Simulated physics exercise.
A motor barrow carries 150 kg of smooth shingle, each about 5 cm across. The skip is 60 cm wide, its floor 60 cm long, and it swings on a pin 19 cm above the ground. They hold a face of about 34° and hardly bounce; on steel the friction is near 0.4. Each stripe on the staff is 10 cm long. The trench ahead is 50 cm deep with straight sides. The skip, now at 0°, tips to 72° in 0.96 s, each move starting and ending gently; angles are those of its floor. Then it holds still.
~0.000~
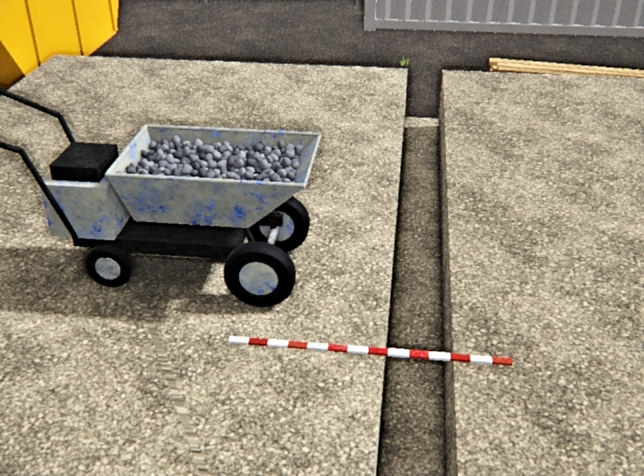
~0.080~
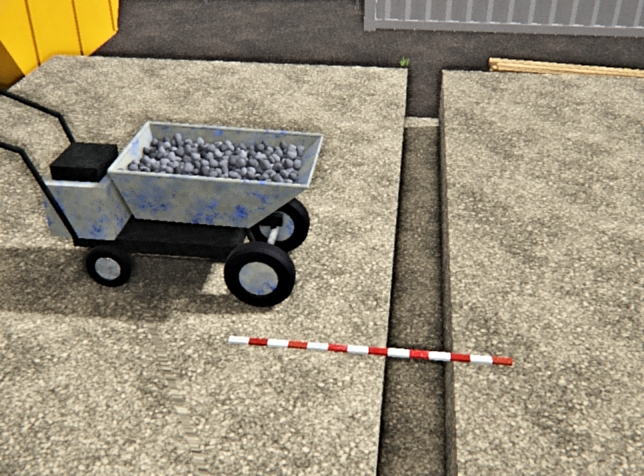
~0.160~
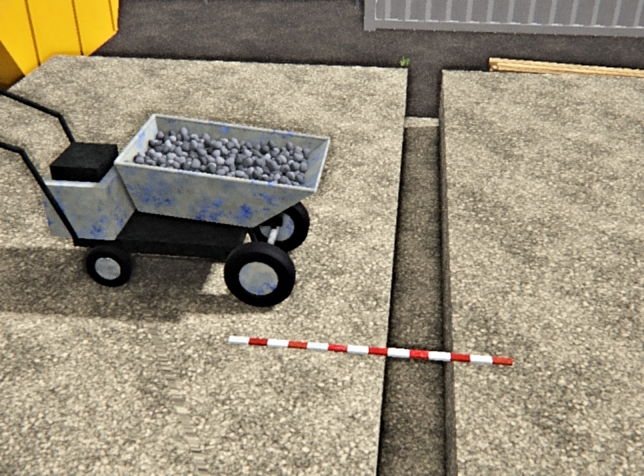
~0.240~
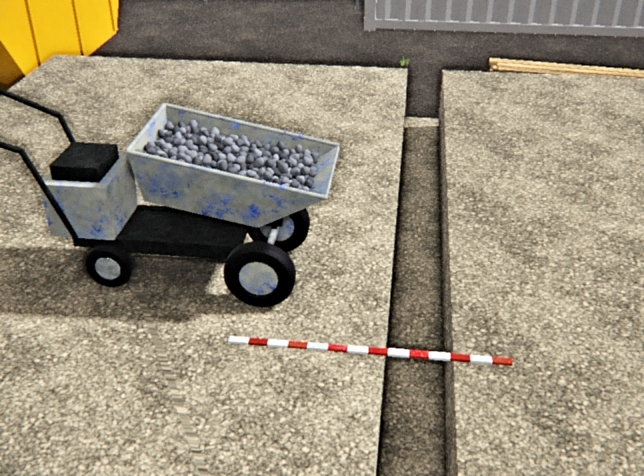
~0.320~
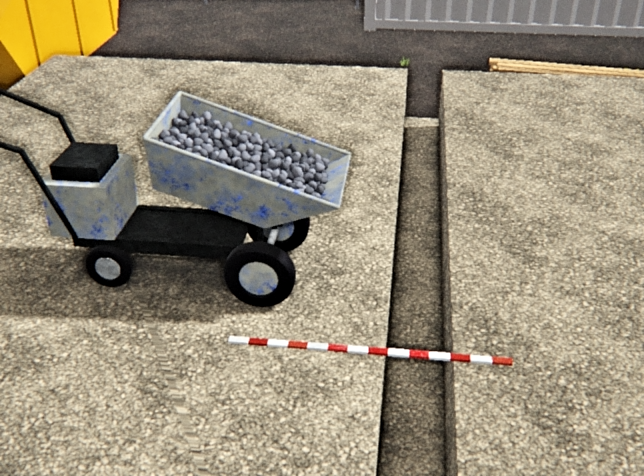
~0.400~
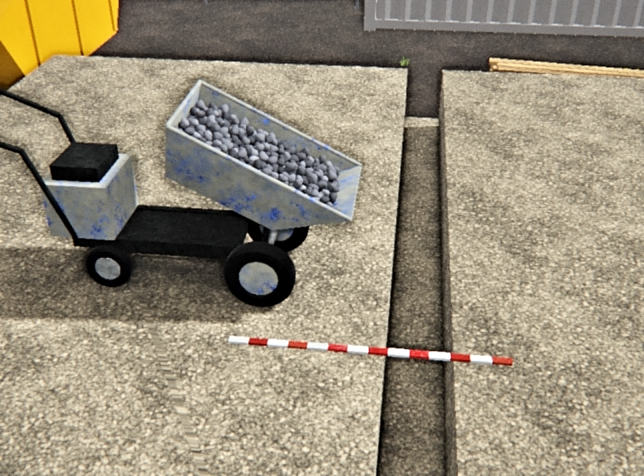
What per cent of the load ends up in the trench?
Roughly 96 per cent ends in the trench.
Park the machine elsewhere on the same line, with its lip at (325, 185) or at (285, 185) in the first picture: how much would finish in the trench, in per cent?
First some 75, then 85 per cent.
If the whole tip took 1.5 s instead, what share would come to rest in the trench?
Then about 100 per cent.
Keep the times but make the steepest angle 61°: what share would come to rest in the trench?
It would be near 90 per cent.
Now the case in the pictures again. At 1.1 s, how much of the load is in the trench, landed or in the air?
Some 55 per cent.
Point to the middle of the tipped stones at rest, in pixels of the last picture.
Their middle is at about (419, 344).
After 0.7 s the floor is at 61°; 100 % in the skip; the foremost stones are at (385, 251).
After 1.1 s the floor is at 72°; 44 % in the skip, 1 % short of the trench, 55 % in the trench, 1 % past the trench; the foremost stones are at (456, 304).
After 1.4 s the floor is at 72°; 5 % in the skip, 1 % short of the trench, 90 % in the trench, 4 % past the trench; the foremost stones are at (541, 297).
After 3.4 s the floor is at 72°; 0 % in the skip, 96 % in the trench, 4 % past the trench; the foremost stones are at (607, 297).
